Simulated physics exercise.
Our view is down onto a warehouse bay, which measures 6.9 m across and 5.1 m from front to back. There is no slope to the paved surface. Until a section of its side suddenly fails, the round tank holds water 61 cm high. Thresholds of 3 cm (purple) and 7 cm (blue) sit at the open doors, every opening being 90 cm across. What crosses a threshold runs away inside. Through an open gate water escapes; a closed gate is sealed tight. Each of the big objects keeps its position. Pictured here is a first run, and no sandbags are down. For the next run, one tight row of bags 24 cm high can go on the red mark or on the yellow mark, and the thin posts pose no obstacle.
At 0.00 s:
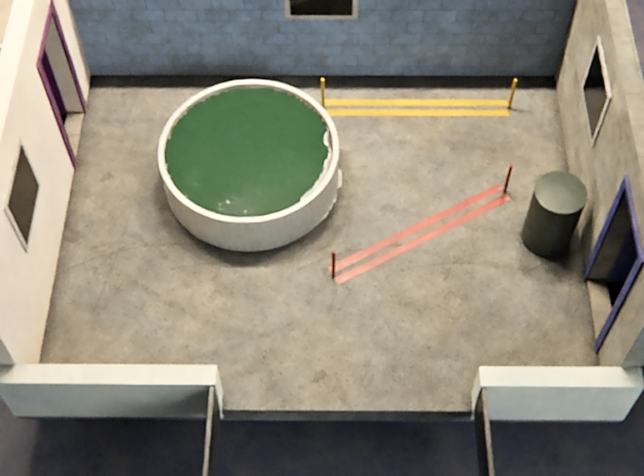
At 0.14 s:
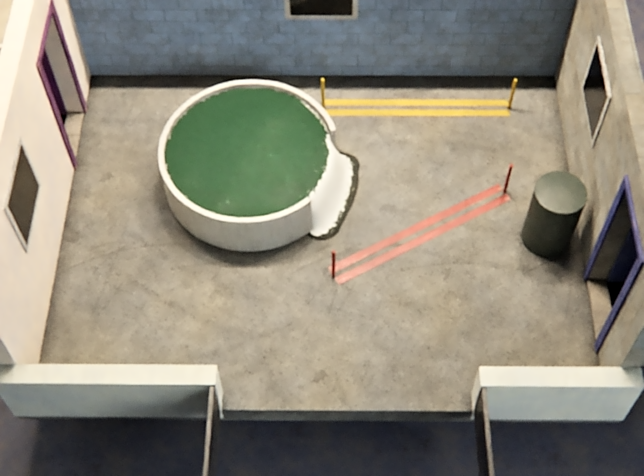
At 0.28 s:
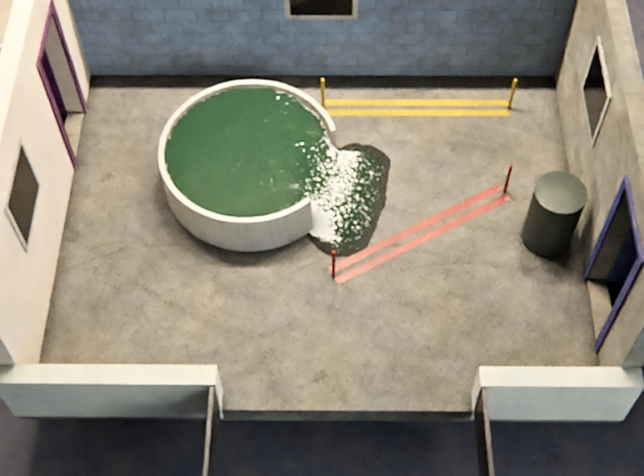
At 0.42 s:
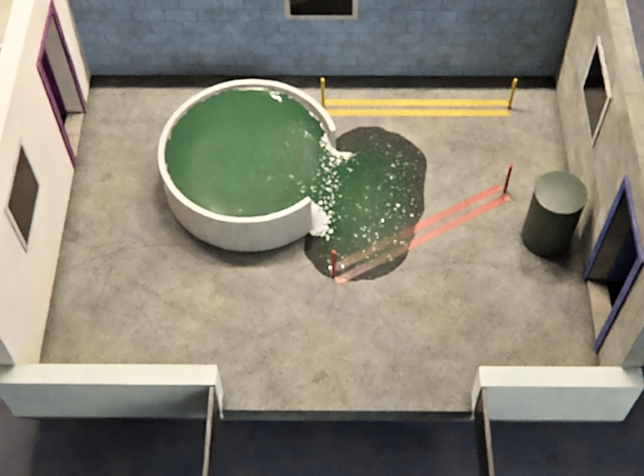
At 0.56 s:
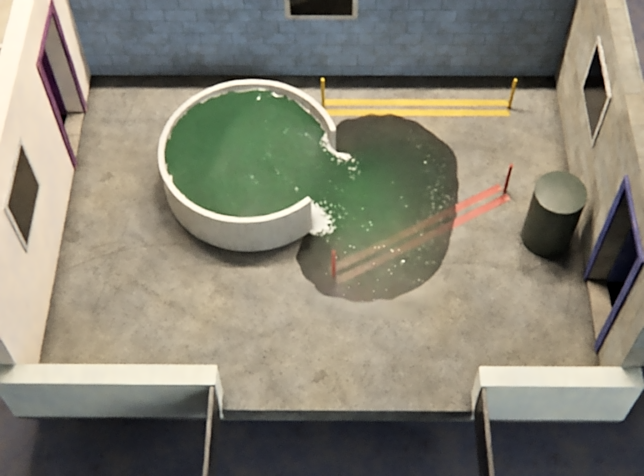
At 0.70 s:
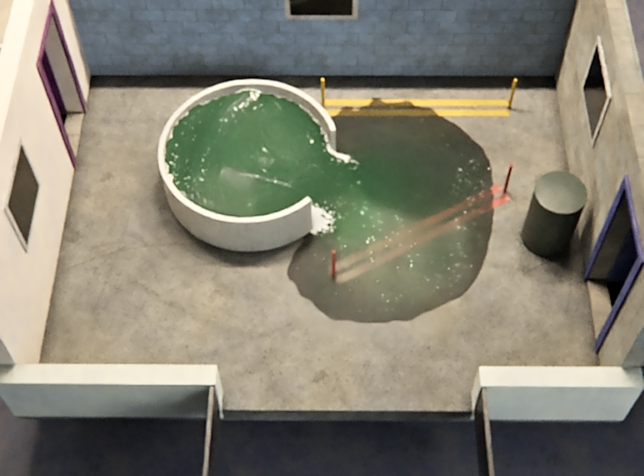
Green water pours through a gap in the round tank's right side and spreads across the floor.
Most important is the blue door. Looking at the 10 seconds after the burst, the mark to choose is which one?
Choose the red mark.
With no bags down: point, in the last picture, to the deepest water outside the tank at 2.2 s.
(599, 379), roughly.
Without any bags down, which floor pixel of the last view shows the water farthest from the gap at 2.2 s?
(601, 393).
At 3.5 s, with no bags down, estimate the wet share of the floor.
The flood covers close to 45 per cent of the floor.
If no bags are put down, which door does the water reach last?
Purple.
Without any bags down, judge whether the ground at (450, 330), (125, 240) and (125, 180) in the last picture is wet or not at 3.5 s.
First waterlogged, then untouched, then untouched.
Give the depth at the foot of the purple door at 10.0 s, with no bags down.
I'd say close to 6.5 cm.
After 1.4 s water covers 40 % of the floor and is deepest (29 cm) near (521, 230) in the run without bags; in at the blue door, 0 L with no bags, 0 L with the row on red, 0 L on yellow.
After 2.2 s water covers 45 % of the floor and is deepest (38 cm) near (599, 379) in the run without bags; in at the blue door, 38 L with no bags, 0 L with the row on red, 40 L on yellow.
After 3.5 s water covers 45 % of the floor and is deepest (25 cm) near (553, 87) in the run without bags; in at the blue door, 119 L with no bags, 0 L with the row on red, 126 L on yellow.
After 6.0 s water covers 70 % of the floor and is deepest (16 cm) near (599, 379) in the run without bags; in at the blue door, 194 L with no bags, 1 L with the row on red, 200 L on yellow.
After 10.0 s water covers 95 % of the floor and is deepest (10 cm) near (345, 78) in the run without bags; in at the blue door, 216 L with no bags, 1 L with the row on red, 222 L on yellow.
